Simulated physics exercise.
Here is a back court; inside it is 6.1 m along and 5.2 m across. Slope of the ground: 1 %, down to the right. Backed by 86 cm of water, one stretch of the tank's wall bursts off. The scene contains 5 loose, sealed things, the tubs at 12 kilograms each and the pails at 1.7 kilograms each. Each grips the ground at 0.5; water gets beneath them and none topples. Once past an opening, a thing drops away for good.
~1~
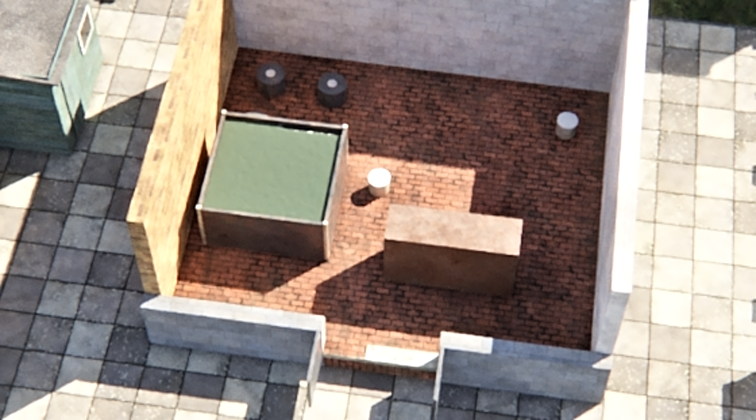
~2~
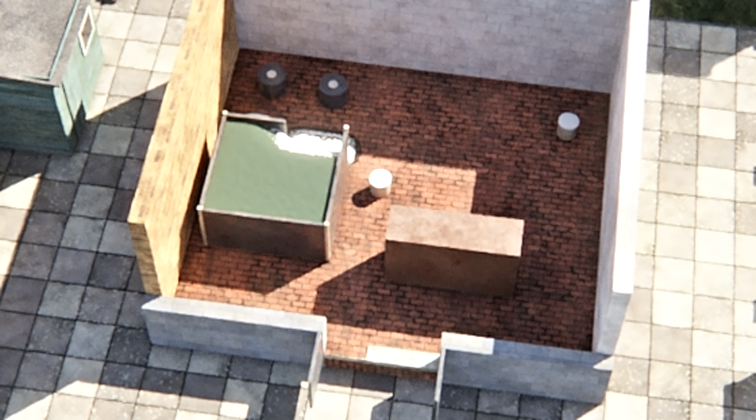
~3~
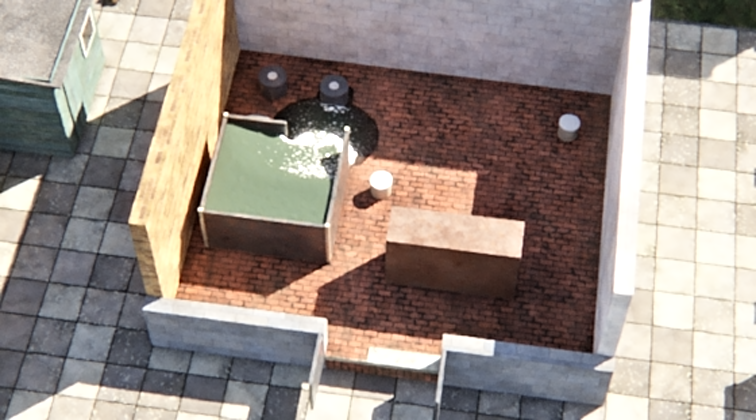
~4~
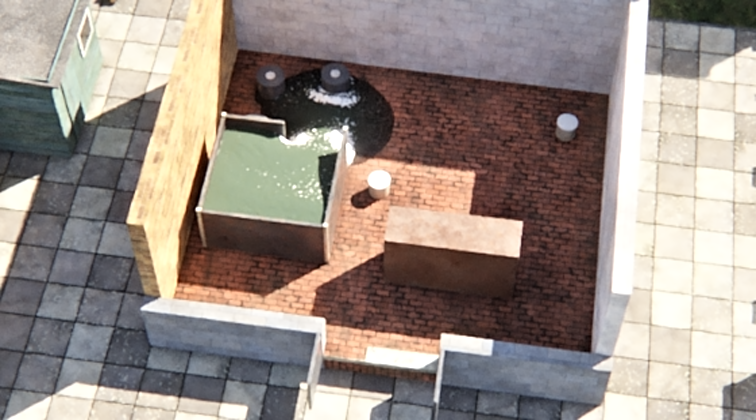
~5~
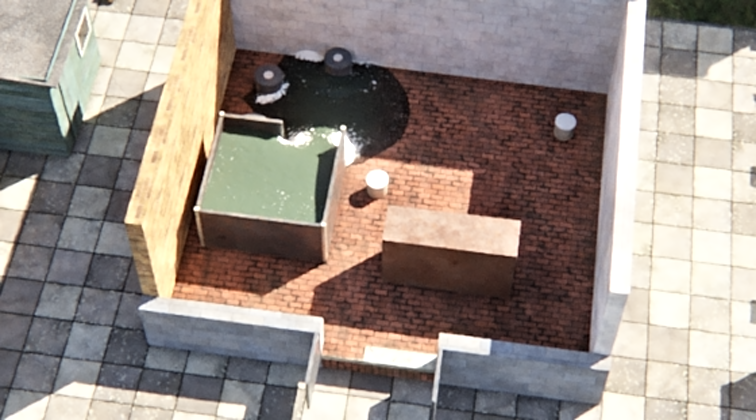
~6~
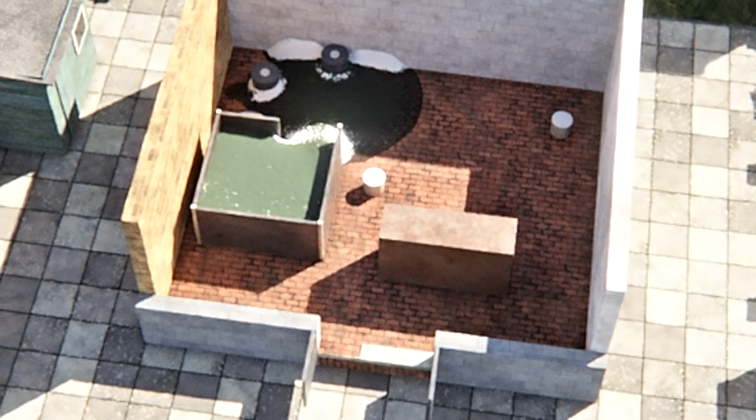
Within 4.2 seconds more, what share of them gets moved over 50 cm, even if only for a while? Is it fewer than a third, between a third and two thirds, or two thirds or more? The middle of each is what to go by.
Two thirds or more.
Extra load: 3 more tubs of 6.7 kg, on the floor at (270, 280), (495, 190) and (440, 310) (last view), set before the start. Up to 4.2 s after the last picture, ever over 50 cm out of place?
First stays inside, second stays inside, third stays inside.
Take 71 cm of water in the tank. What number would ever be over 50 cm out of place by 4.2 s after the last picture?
4.
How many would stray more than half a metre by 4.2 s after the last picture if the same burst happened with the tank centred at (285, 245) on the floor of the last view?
So the tally would be 5.
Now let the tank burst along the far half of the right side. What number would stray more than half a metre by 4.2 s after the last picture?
You'd get 2 in that case.
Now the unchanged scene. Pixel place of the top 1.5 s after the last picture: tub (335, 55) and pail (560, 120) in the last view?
Roughly (356, 71), then roughly (581, 142).
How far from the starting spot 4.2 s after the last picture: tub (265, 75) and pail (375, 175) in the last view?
60 cm, then 0 cm.
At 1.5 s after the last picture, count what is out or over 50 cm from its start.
1 in all.
Then, 0.4 s after the last picture 1 of 5 are over 50 cm from their spots; 1 afloat.
Then, 1.5 s after the last picture 1 of 5 are over 50 cm from their spots; 1 afloat.
Then, 2.8 s after the last picture 4 of 5 are over 50 cm from their spots; 2 afloat.
Then, 4.2 s after the last picture 4 of 5 are over 50 cm from their spots, and 4 have been at some point; 3 afloat.
